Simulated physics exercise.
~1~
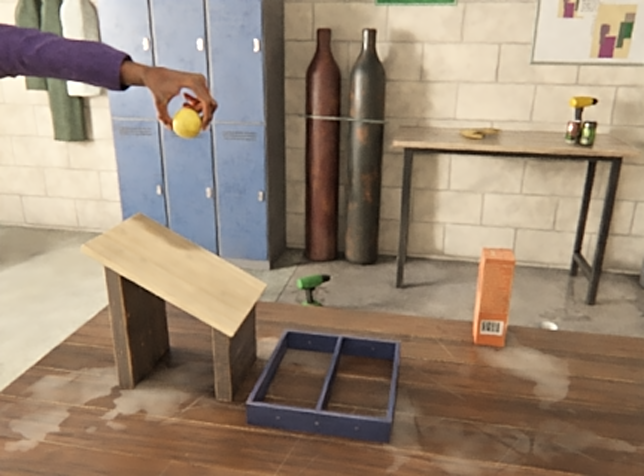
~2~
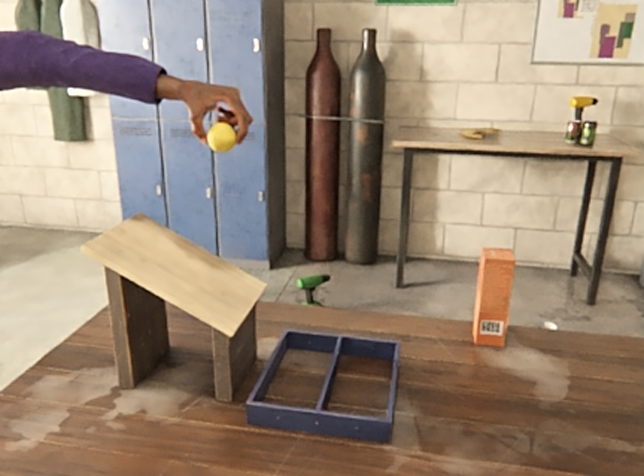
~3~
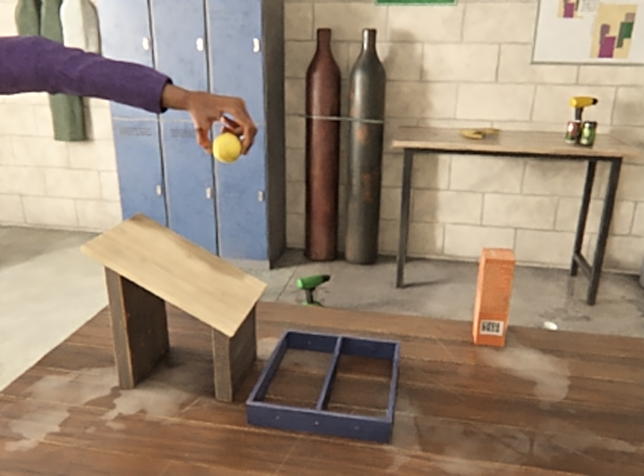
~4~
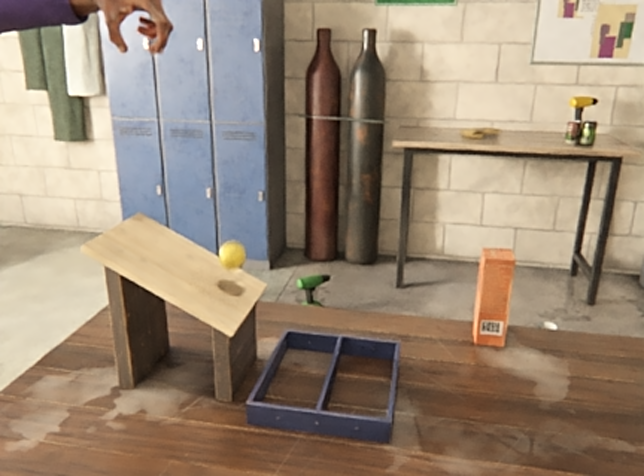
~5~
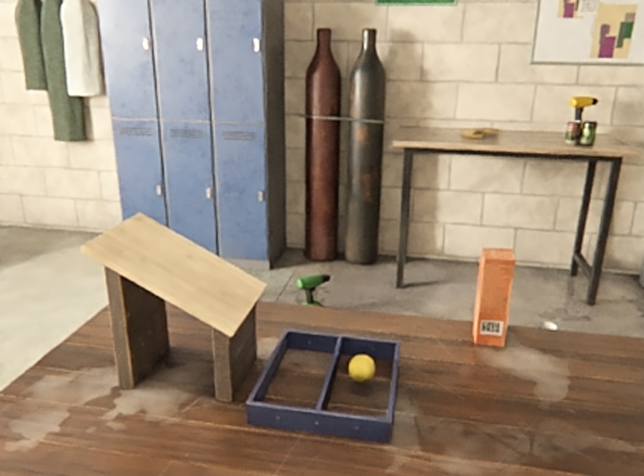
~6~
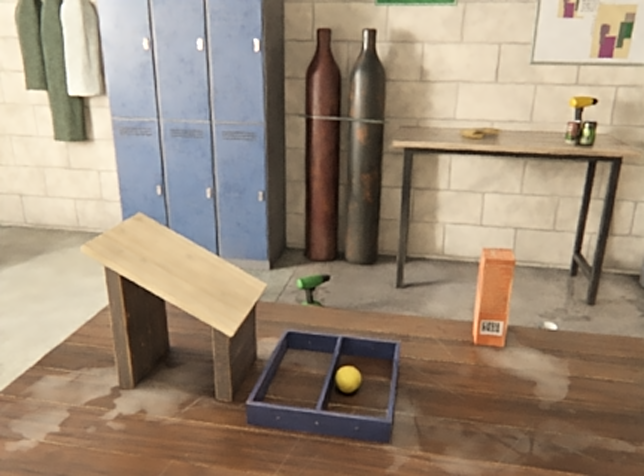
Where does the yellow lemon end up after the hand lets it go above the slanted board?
It ends up in the second bay of the blue tray, the one farther from the slanted board.
In a workshop with blue lockers and two tall gas cylinders against a pale block wall, a fixed, slightly raised view looks across a brown wooden table. A slanted board on supports stands at the left, beside a blue tray with two bays, with an orange carton to the right. A hand in a purple sleeve carries a yellow lemon rightward over the board, lowers it slightly, then lets go and draws back. The lemon drops to the board's lower part and travels right into the tray's farther bay. It shifts slightly left and ends there beside the divider, while the carton stays standing.
